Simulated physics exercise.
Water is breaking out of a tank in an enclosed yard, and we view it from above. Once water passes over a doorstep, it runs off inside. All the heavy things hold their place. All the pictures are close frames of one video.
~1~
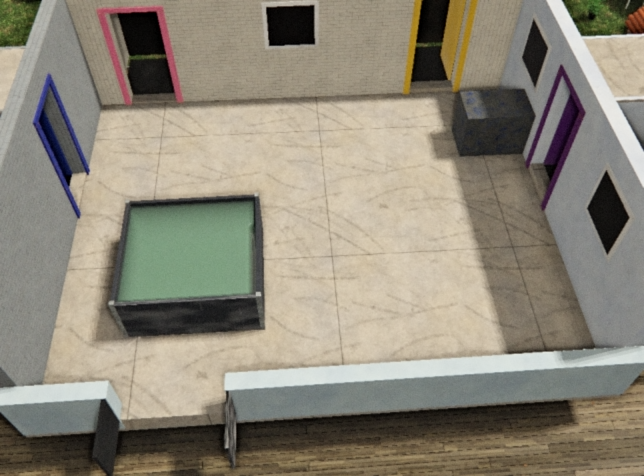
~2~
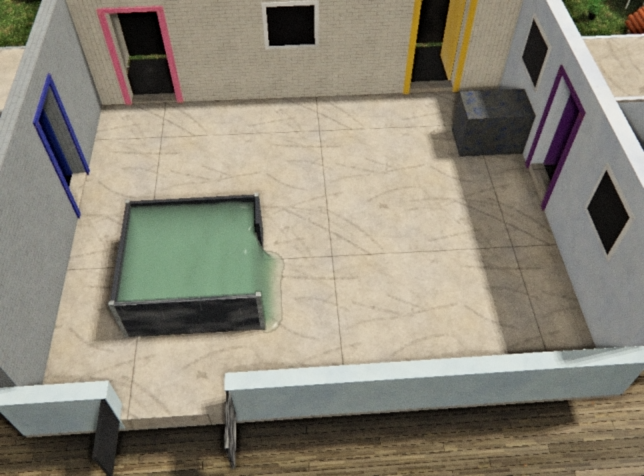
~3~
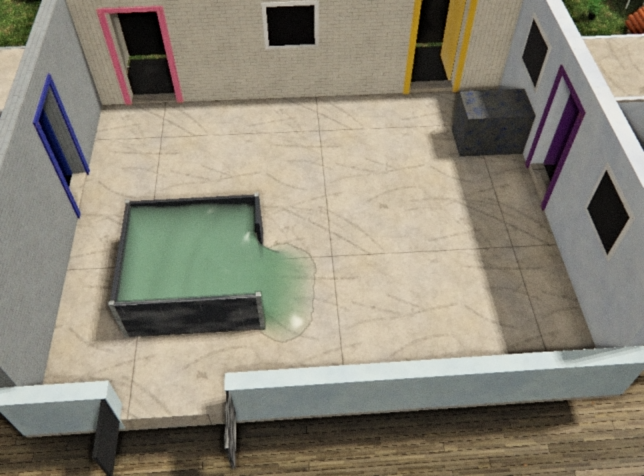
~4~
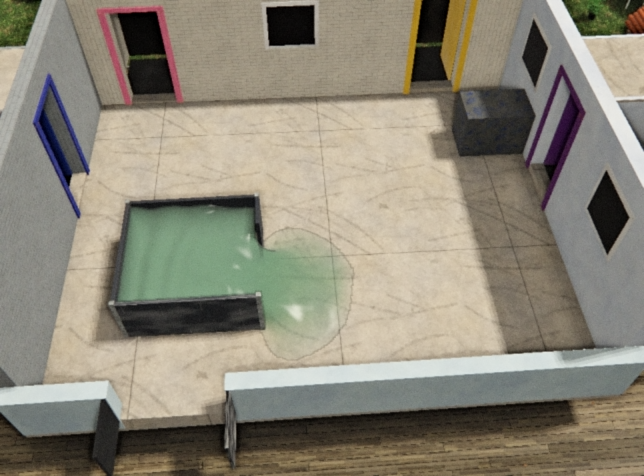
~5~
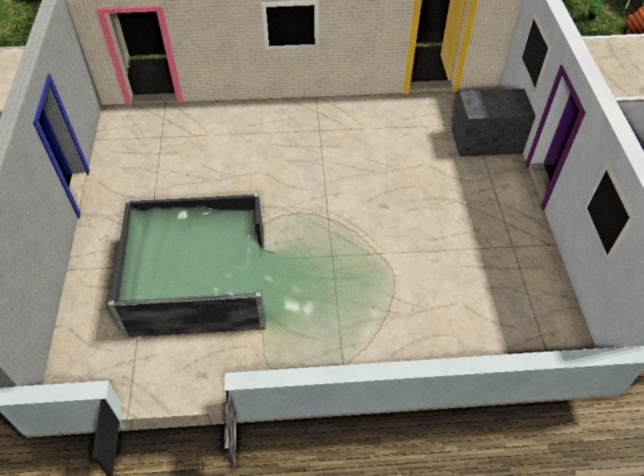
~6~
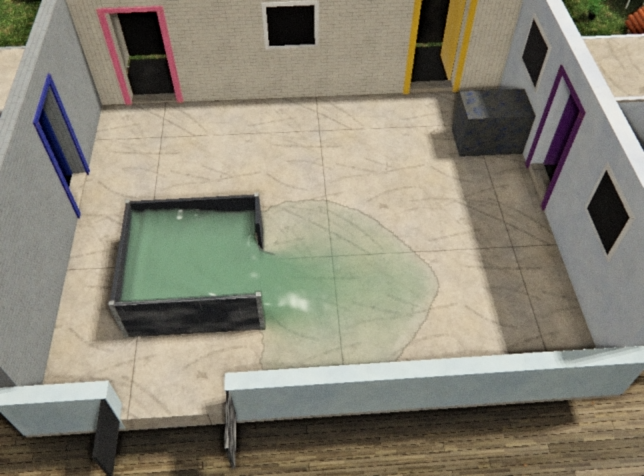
Green-tinted water breaks out through a gap in the right side of a dark rectangular tank in a walled yard, then spreads rightward across the pale tiled floor in a widening, rounded sheet while the level in the tank lowers.
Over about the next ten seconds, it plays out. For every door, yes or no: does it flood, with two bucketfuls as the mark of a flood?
Purple door: Yes, yellow door: No, pink door: No, blue door: No.
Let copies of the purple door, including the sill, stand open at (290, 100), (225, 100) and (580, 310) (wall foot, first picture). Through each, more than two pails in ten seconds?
Result, in listed order - misses the mark, misses the mark, beats the mark.
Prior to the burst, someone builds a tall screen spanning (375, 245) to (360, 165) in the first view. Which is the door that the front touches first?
I say the one in purple.
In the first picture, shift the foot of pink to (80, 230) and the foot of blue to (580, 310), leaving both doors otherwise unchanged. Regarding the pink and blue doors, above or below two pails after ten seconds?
I'd say pink falls short, while blue overflows.
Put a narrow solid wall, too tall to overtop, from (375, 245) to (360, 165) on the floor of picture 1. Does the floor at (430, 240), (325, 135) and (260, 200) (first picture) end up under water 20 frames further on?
Results in order: Swamped / swamped / bone-dry.
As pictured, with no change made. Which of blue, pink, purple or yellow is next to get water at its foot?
Call: The one in purple.
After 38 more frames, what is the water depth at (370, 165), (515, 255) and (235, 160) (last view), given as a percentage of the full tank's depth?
About 8, 16 and 0 percent, in that order.
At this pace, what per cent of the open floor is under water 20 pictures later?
I'd estimate some 45 per cent.
A moment on, water covers 35 % of the floor; the purple door not reached, the yellow door not reached, the pink door not reached, the blue door not reached.
Next, water covers 40 % of the floor; the purple door wet at the sill, nothing in, the yellow door not reached, the pink door not reached, the blue door not reached.
Then, water covers 45 % of the floor; the purple door over two buckets in, the yellow door wet at the sill, nothing in, the pink door not reached, the blue door not reached.
Later, water covers 65 % of the floor; the purple door far over two buckets in, the yellow door wet at the sill, nothing in, the pink door not reached, the blue door not reached.
In the end, water covers 90 % of the floor; the purple door far over two buckets in, the yellow door wet at the sill, nothing in, the pink door under two buckets in, the blue door wet at the sill, nothing in.
